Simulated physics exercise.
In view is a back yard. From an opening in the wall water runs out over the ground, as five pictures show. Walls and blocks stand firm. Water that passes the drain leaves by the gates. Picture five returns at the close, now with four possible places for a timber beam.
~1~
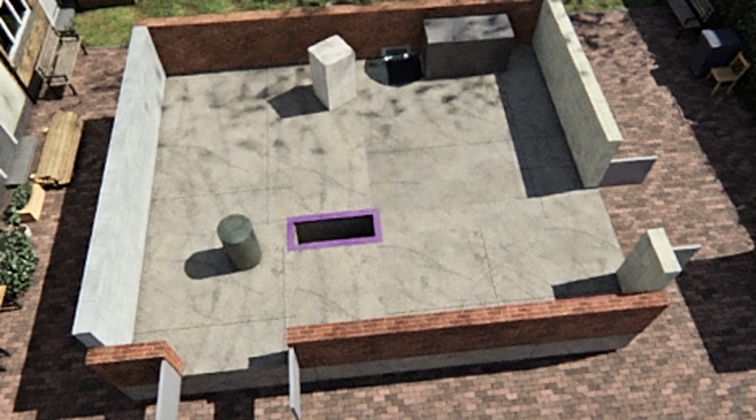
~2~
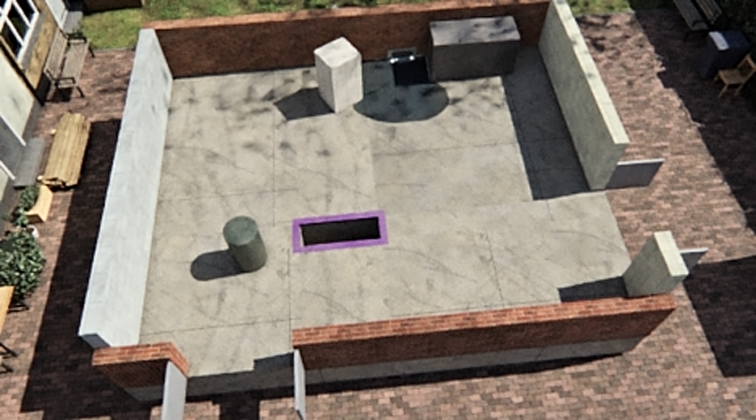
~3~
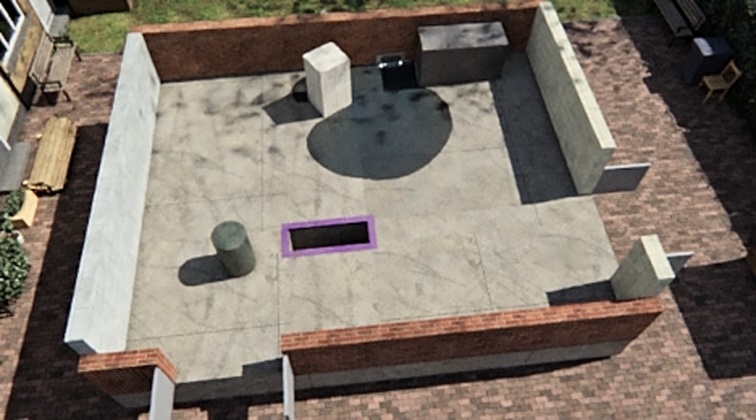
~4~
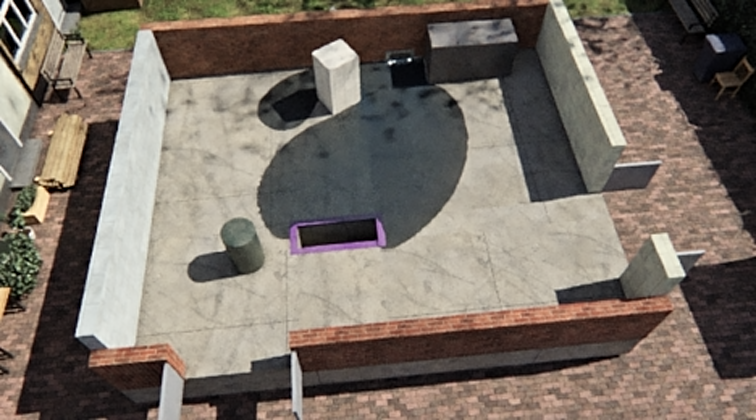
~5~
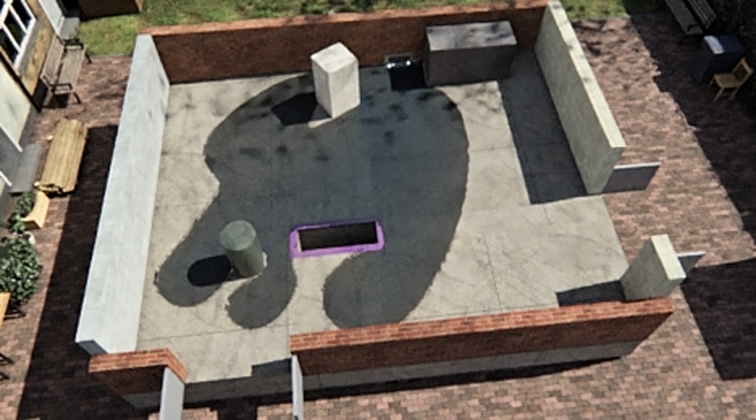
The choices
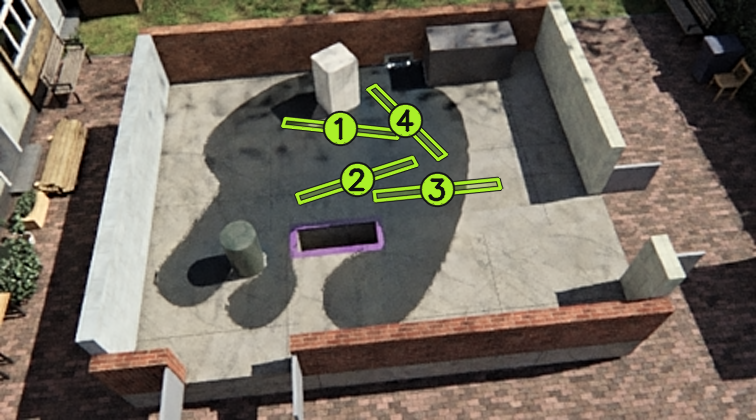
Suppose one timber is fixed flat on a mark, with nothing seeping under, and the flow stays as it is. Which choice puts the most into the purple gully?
Best: 3.
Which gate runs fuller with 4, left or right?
More leaves on the left.
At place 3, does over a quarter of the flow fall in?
Yes, it does.
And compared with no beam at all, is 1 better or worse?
Place 1 is worse.
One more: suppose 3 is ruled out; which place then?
It is 1.
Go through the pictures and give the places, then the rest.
Outfall at (396, 51); purple gully at (334, 229); open gate at (239, 355); open gate at (599, 228); water covers 2 % of the ground and shows as far out as (398, 82); purple gully still dry.
Water covers 6 % of the ground and shows as far out as (391, 119); purple gully still dry.
Water covers 14 % of the ground and shows as far out as (372, 176); purple gully still dry.
Water covers 26 % of the ground and shows as far out as (267, 219); purple gully taking water.
Water covers 39 % of the ground and shows as far out as (176, 291); purple gully taking water.
On the marked copy, 1 from (284, 122) to (398, 134); 2 from (298, 198) to (414, 161); 3 from (374, 196) to (499, 183); 4 from (371, 87) to (442, 156).
With 1, about 21 % of the stream runs into the purple gully, about 78 % out by the gates.
With 2, about 6 % of the stream runs into the purple gully, about 93 % out by the gates.
With 3, about 39 % of the stream runs into the purple gully, about 60 % out by the gates.
With 4, about 8 % of the stream runs into the purple gully, about 92 % out by the gates.
